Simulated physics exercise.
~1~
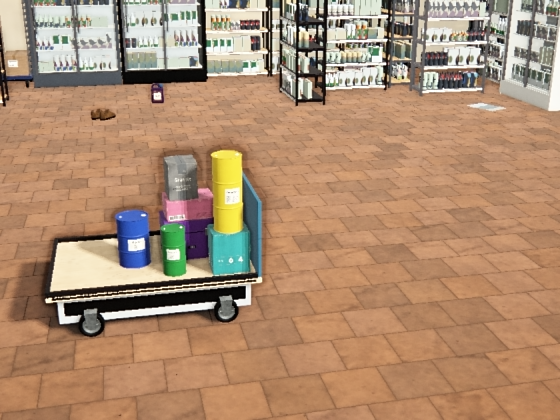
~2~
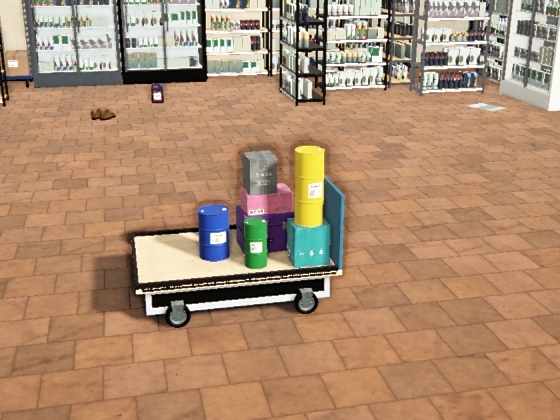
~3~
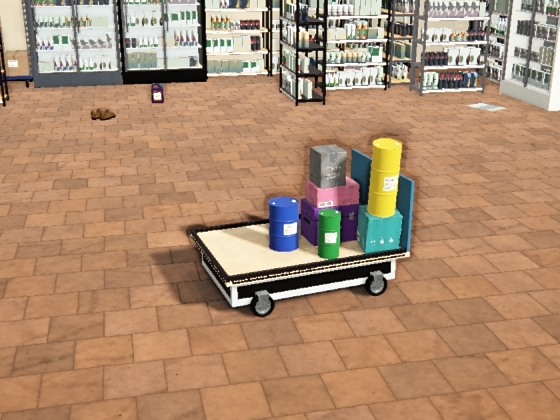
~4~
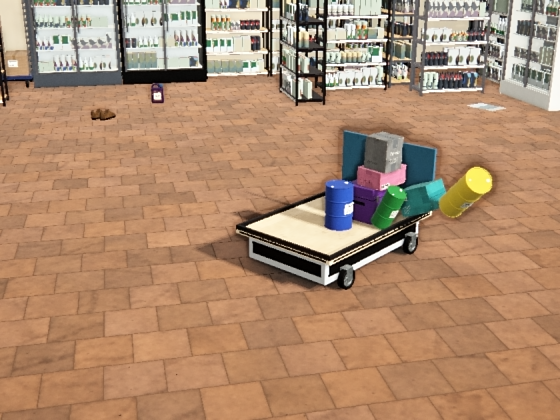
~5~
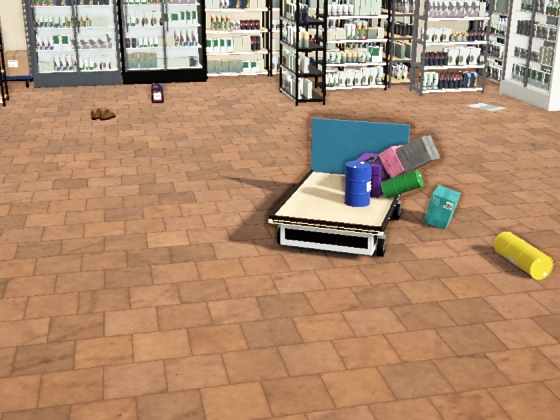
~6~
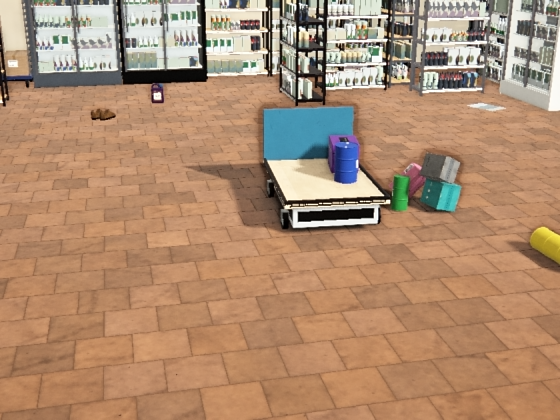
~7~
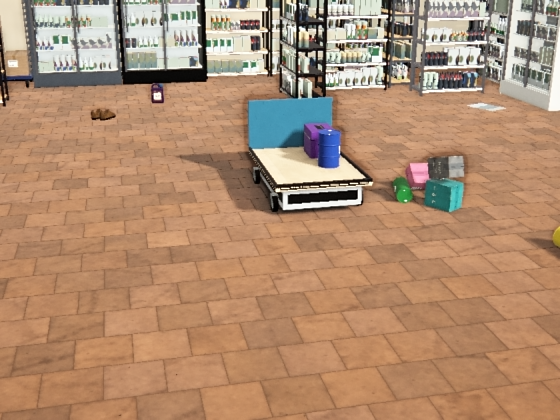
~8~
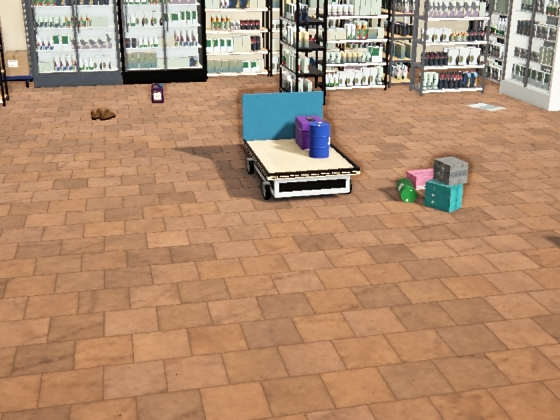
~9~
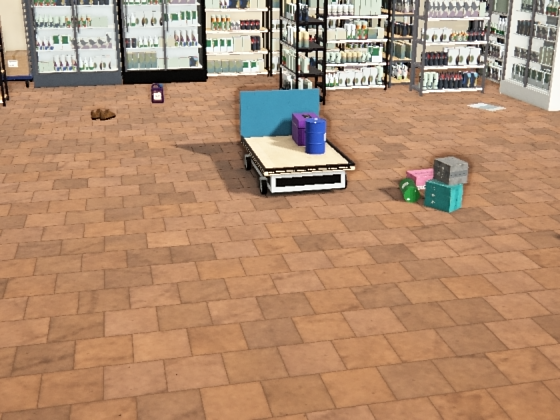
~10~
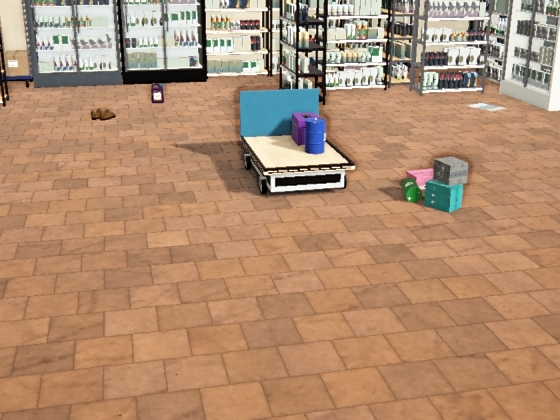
Five of the seven items tumbled off a flat cart as it rolled right and swung away from the camera, the yellow canister rolling out of view, and the cart stopped with only the purple toolbox and blue canister aboard.
